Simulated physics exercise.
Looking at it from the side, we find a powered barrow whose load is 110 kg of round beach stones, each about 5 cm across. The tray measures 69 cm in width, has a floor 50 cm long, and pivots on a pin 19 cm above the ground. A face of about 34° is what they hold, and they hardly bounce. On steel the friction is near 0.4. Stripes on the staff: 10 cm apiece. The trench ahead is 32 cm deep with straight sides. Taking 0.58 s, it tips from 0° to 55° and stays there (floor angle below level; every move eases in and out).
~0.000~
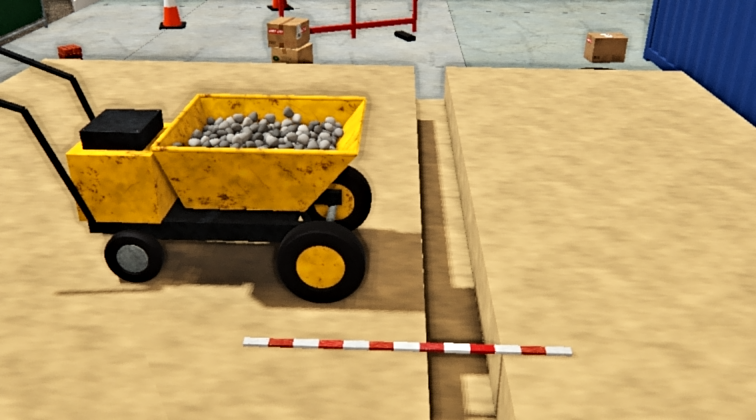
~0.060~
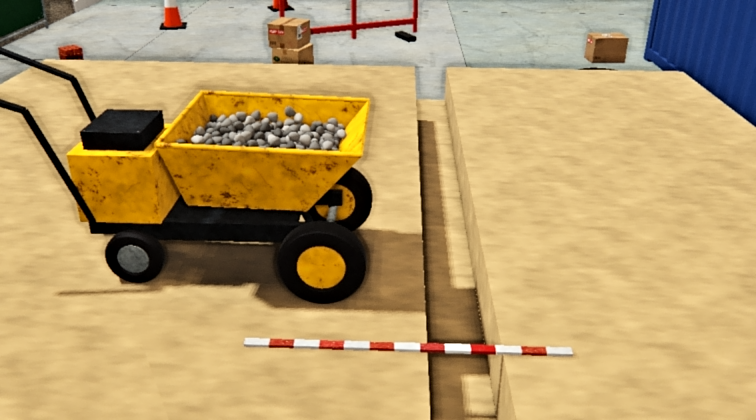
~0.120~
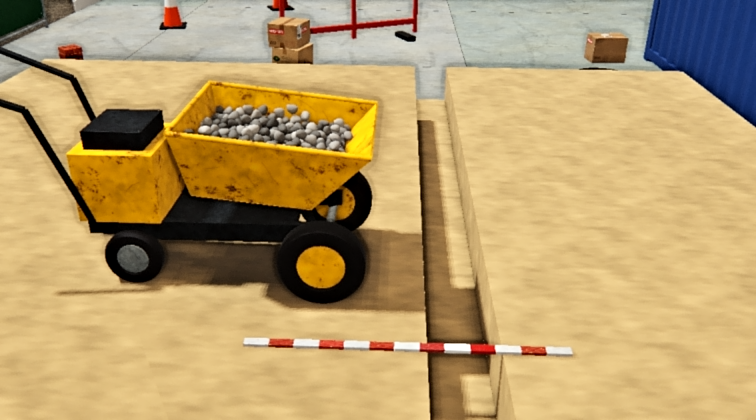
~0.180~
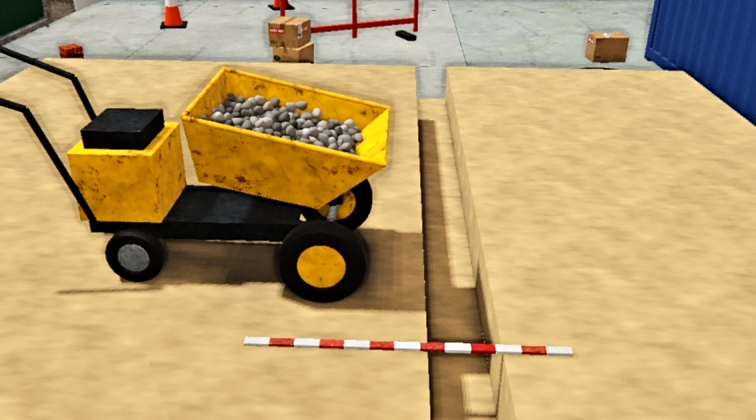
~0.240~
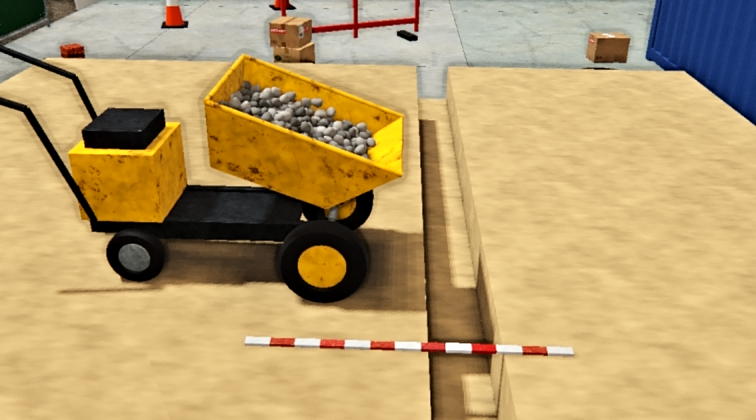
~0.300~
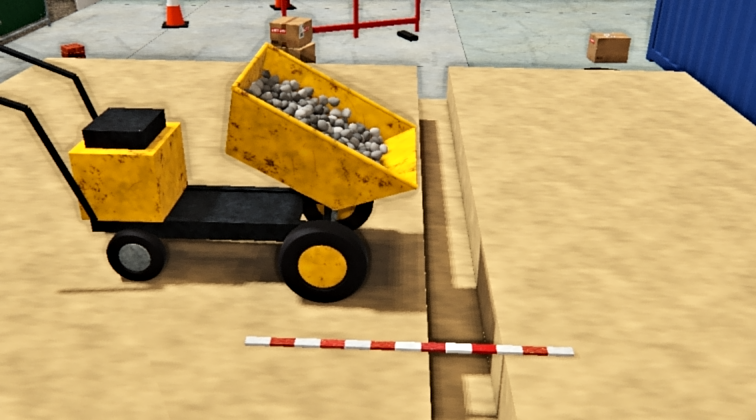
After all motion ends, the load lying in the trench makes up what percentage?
It makes up about 35 per cent.
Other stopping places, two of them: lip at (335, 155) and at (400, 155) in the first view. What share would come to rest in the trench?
About 45 per cent from the first spot, about 15 from the second.
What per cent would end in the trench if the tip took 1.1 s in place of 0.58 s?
Then roughly 45 percent.
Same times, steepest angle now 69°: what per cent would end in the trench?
Roughly 35%.
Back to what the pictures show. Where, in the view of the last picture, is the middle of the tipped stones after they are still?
Near (498, 266).
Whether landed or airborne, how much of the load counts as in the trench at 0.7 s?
At that moment: Approx. 5 %.
After 0.4 s the floor is at 46°; 100 % in the tray; the foremost stones are at (409, 189).
After 0.7 s the floor is at 55°; 95 % in the tray, 5 % in the trench; the foremost stones are at (483, 220).
After 1.0 s the floor is at 55°; 51 % in the tray, 15 % in the trench, 34 % past the trench; the foremost stones are at (593, 270).
After 3.0 s the floor is at 55°; 27 % in the tray, 35 % in the trench, 38 % past the trench; the foremost stones are past the picture's edge.
